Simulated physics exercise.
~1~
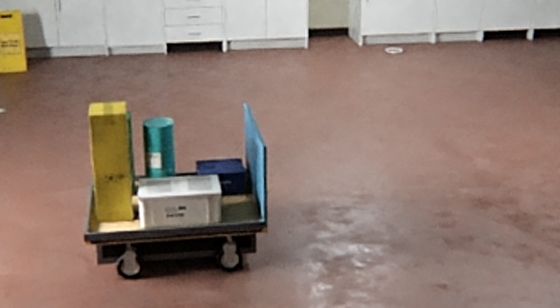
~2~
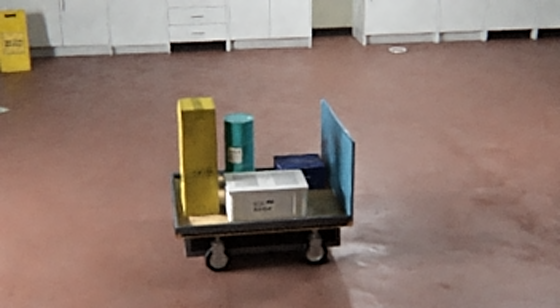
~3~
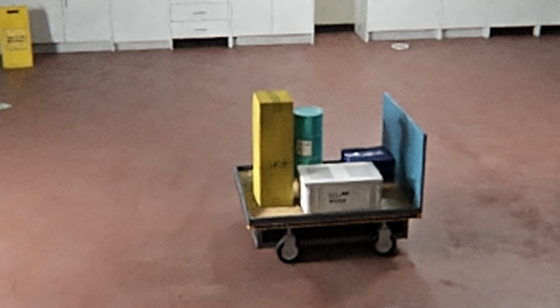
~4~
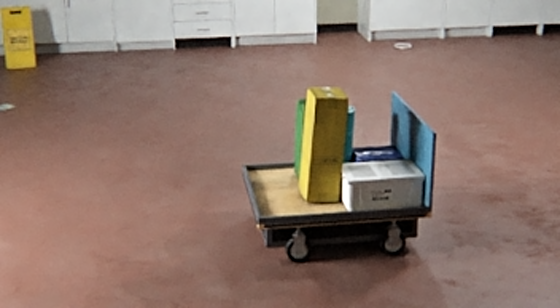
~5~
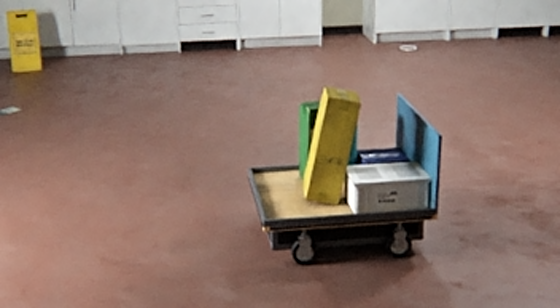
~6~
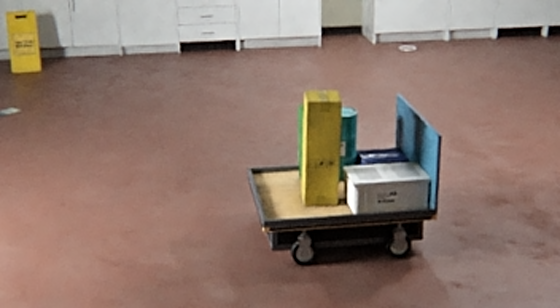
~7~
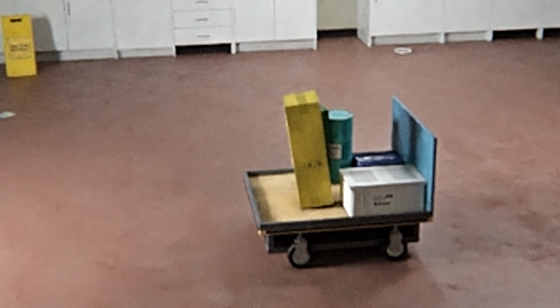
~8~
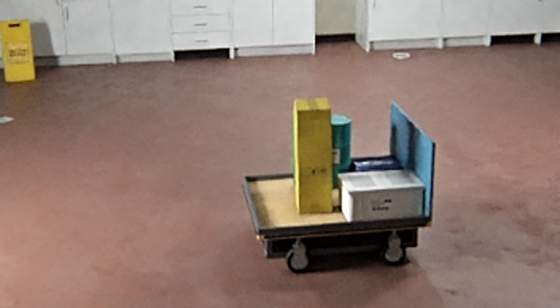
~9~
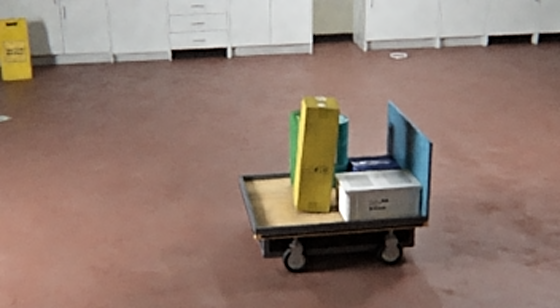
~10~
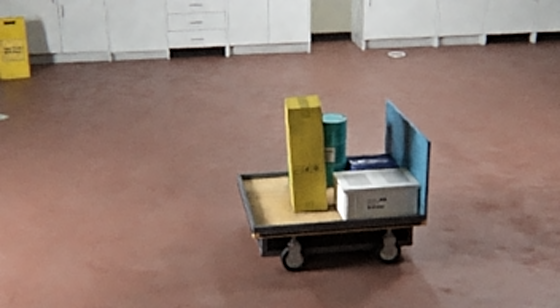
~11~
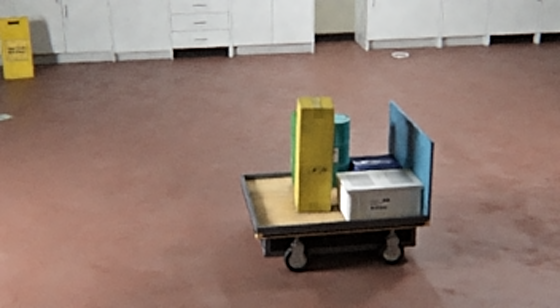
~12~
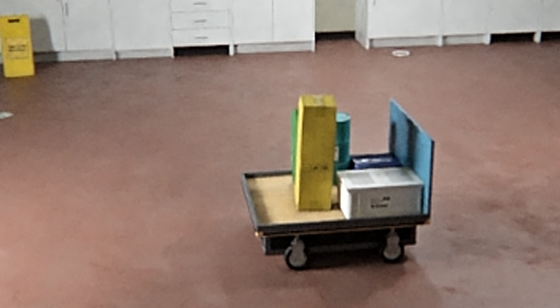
Flat cart rolling right across a reddish floor and stopping, its boxes and canister sliding forward, yellow box rocking but staying upright.
